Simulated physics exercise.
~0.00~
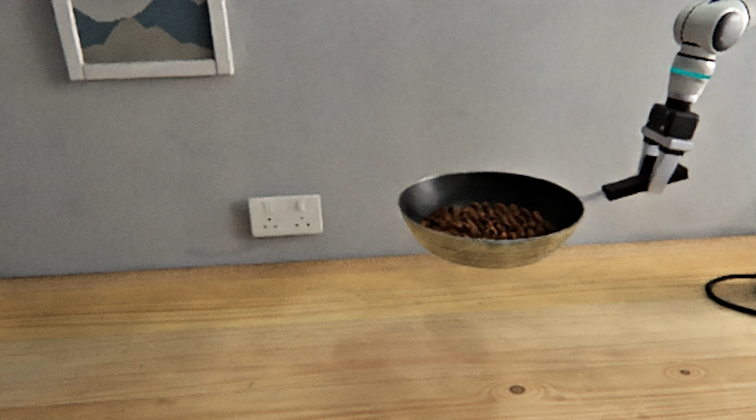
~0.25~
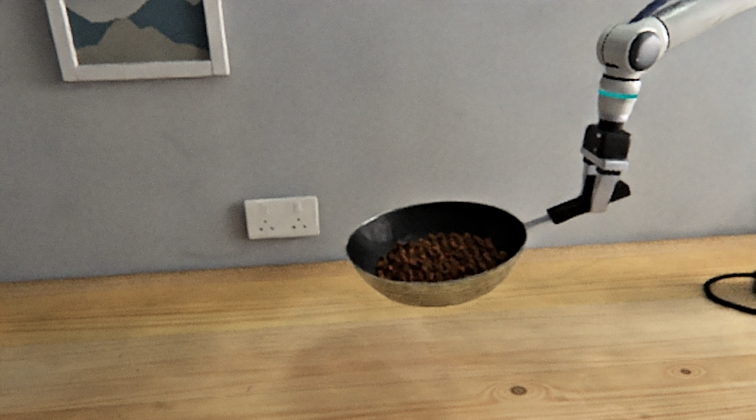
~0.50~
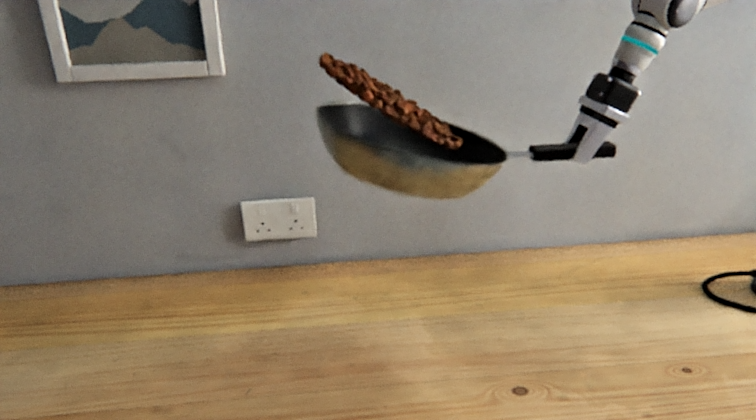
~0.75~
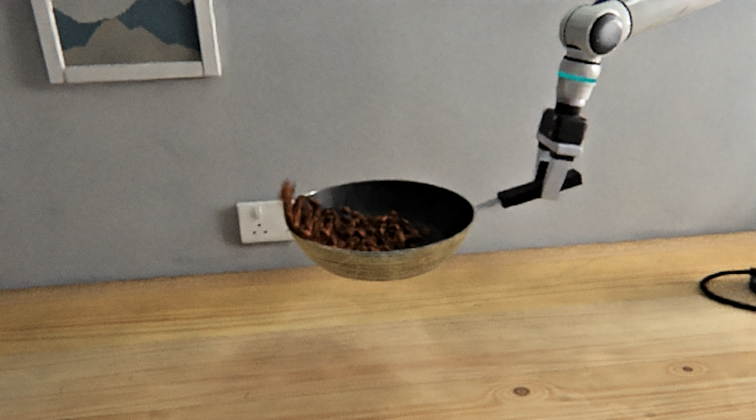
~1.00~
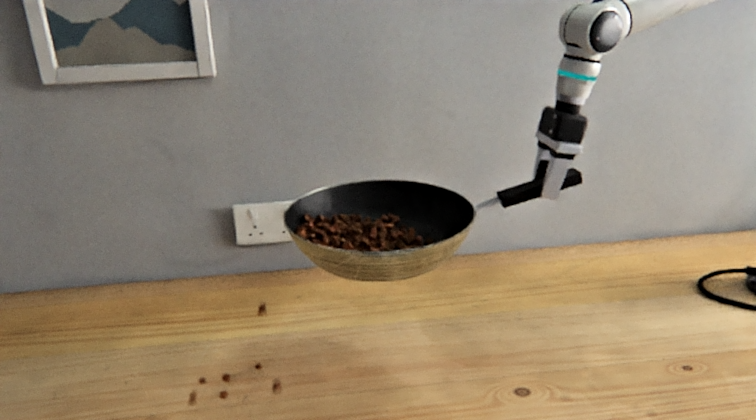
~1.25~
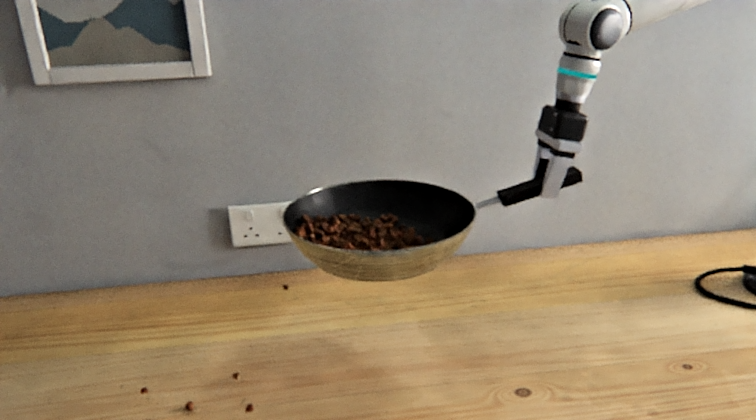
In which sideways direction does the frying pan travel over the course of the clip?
The frying pan moves to the left as the robot arm carries it above the table.
